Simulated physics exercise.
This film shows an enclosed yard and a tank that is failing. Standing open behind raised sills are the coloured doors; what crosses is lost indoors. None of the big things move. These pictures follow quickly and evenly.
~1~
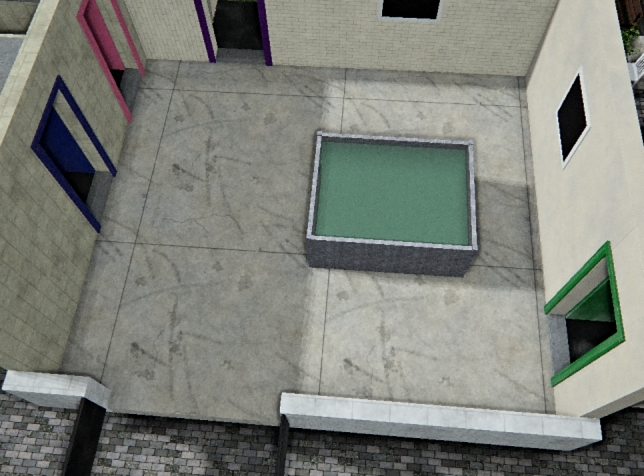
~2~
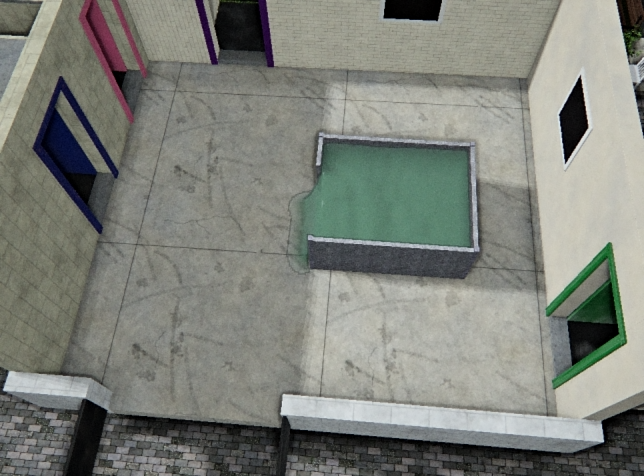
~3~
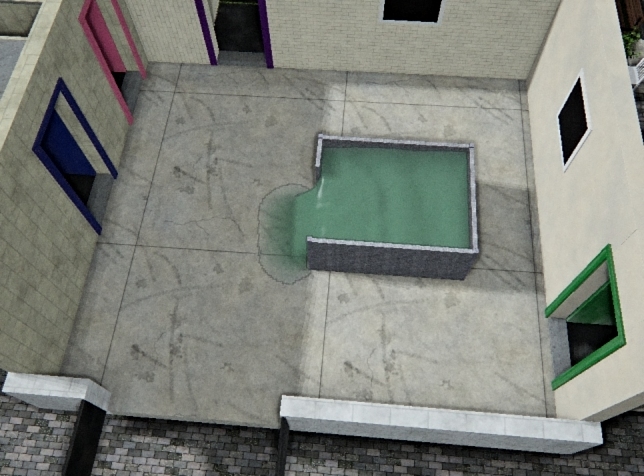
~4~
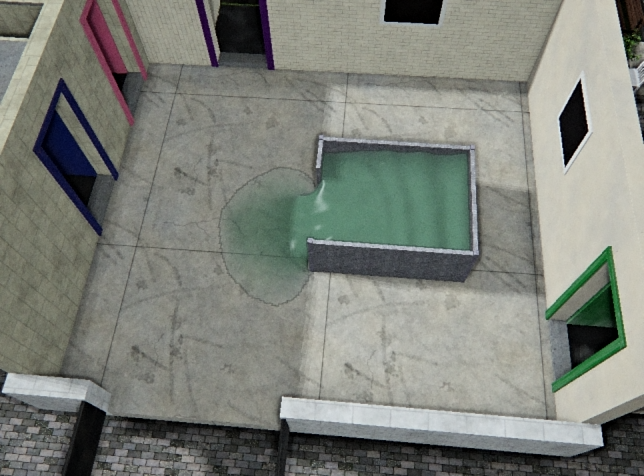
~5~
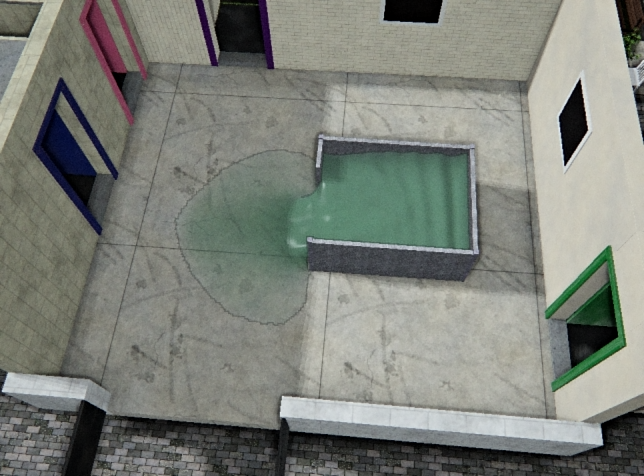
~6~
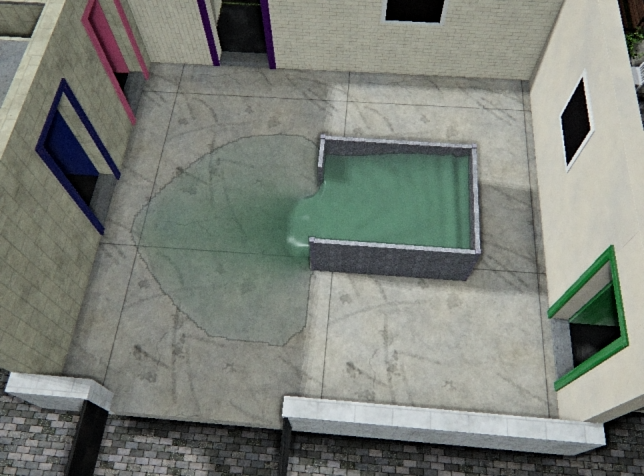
Green water pours through a gap in the left side of a grey, pale-rimmed rectangular tank and spreads leftward over the paving in a widening, thinning rounded sheet, while the level inside drops slightly. The enclosed yard is seen from high above, and the camera stays still. Pink and blue doorways stand at left, a purple one at the back, and a green one at right.
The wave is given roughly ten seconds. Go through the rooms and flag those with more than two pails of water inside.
Green door - not flagged, blue door - flagged, pink door - not flagged, purple door - not flagged.
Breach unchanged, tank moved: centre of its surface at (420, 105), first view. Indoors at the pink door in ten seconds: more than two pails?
Briefly, the pink door crosses the line.
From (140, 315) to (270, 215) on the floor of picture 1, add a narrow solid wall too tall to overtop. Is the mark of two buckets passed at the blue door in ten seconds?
Note - blue door does not reach it.
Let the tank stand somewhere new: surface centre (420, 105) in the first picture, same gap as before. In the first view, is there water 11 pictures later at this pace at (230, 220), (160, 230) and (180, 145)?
As listed: Reached, reached, reached.
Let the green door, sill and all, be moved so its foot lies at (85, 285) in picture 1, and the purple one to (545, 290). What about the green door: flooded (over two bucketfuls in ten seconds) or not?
Here the green door exceeds it.
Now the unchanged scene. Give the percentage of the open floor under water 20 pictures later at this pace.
Roughly 45 percent.
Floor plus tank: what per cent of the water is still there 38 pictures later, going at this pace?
I'd estimate close to 76 per cent.
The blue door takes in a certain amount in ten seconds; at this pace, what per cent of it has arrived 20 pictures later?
Result: 95 % of the ten-second total.
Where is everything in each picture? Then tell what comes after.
The first frame shows the tank at (393, 191) is whole and still.
In the second frame, the front is at (303, 196), out from the gap at (318, 220).
In the third frame, the front is at (272, 198), out from the gap at (317, 223).
In the fourth frame, water pours out at (317, 226) and has run to (229, 210).
In the fifth frame, water pours out at (317, 225) and has run to (186, 214).
In the sixth frame, the front is at (138, 231), out from the gap at (319, 225).
A moment on, water covers 40 % of the floor; the green door not reached, the blue door over two buckets in, the pink door not reached, the purple door not reached.
Next, water covers 40 % of the floor; the green door not reached, the blue door far over two buckets in, the pink door wet at the sill, nothing in, the purple door not reached.
Then, water covers 45 % of the floor; the green door not reached, the blue door far over two buckets in, the pink door wet at the sill, nothing in, the purple door wet at the sill, nothing in.
Later, water covers 75 % of the floor; the green door not reached, the blue door far over two buckets in, the pink door wet at the sill, nothing in, the purple door wet at the sill, nothing in.
In the end, water covers 95 % of the floor; the green door wet at the sill, nothing in, the blue door far over two buckets in, the pink door wet at the sill, nothing in, the purple door wet at the sill, nothing in.
